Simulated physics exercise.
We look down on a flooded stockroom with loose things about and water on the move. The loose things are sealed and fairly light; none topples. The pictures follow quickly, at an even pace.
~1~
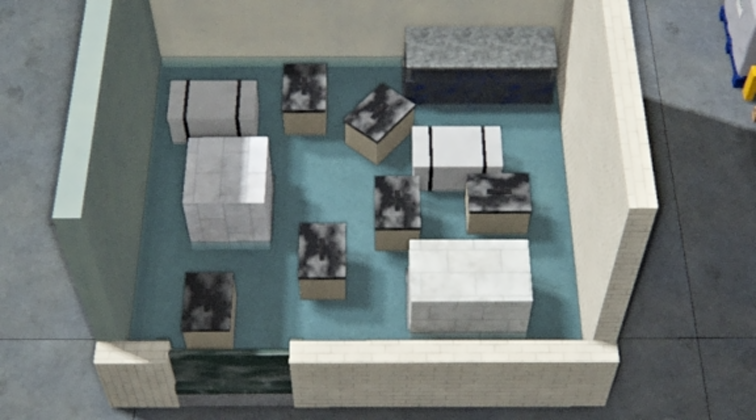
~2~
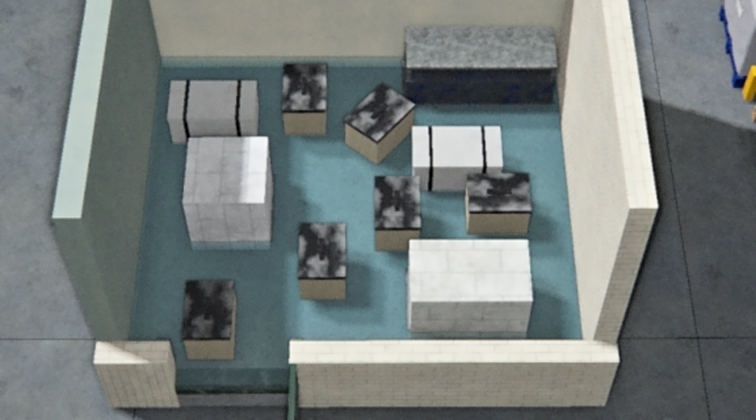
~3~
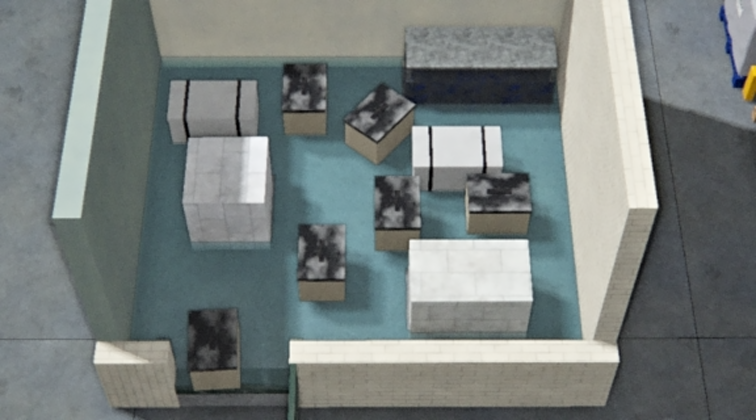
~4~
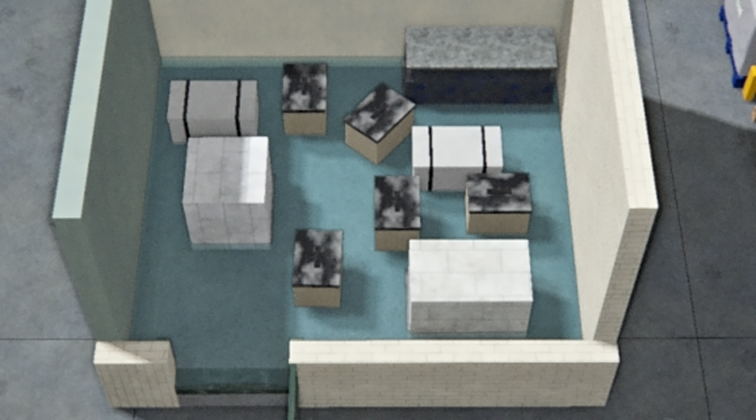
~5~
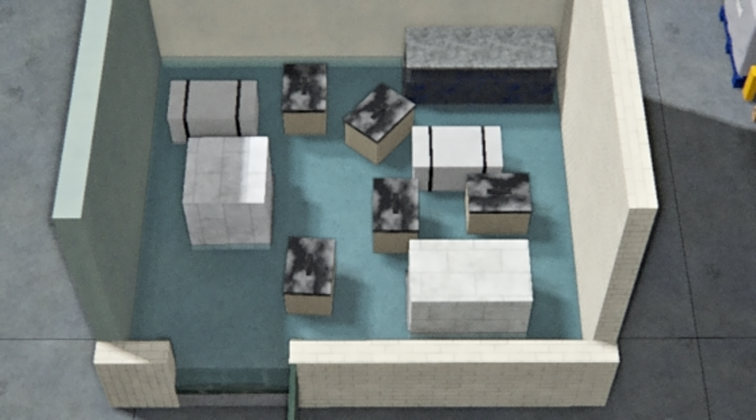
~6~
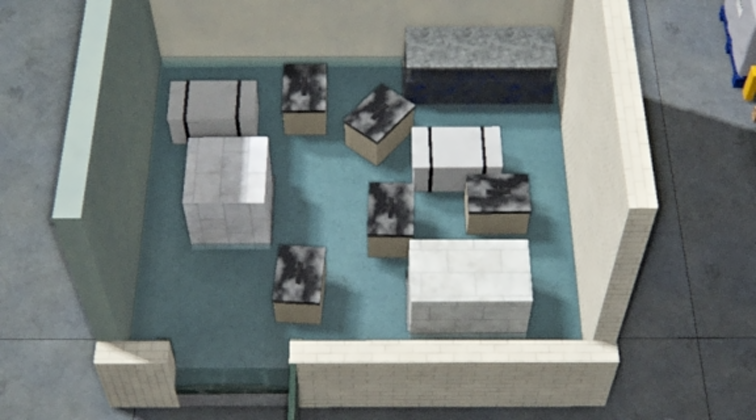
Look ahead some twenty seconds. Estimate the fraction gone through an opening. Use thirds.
Share: From one to two thirds.
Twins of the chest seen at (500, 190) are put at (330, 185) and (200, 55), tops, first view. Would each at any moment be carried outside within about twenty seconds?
As listed: Out, kept in.
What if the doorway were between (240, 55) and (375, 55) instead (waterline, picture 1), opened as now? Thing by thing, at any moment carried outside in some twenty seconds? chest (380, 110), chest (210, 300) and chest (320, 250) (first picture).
In that order: Yes, inside, washed out.
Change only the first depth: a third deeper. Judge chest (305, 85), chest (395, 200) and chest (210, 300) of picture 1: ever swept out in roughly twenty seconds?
In turn: Stays, out, through.
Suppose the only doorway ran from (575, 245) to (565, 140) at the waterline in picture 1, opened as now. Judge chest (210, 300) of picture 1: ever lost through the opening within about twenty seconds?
For that one: Kept in.
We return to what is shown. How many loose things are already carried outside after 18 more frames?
It comes to 3.
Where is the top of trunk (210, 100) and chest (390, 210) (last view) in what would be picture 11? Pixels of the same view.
At about (198, 124) and (342, 258).
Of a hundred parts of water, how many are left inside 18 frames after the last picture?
Near 66 in a hundred.
A moment on, 2 of 8 are out; 6 afloat.
Next, 3 of 8 are out; 5 afloat.
Later, 3 of 8 are out; 5 afloat.
In the end, 3 of 8 are out; 5 afloat.
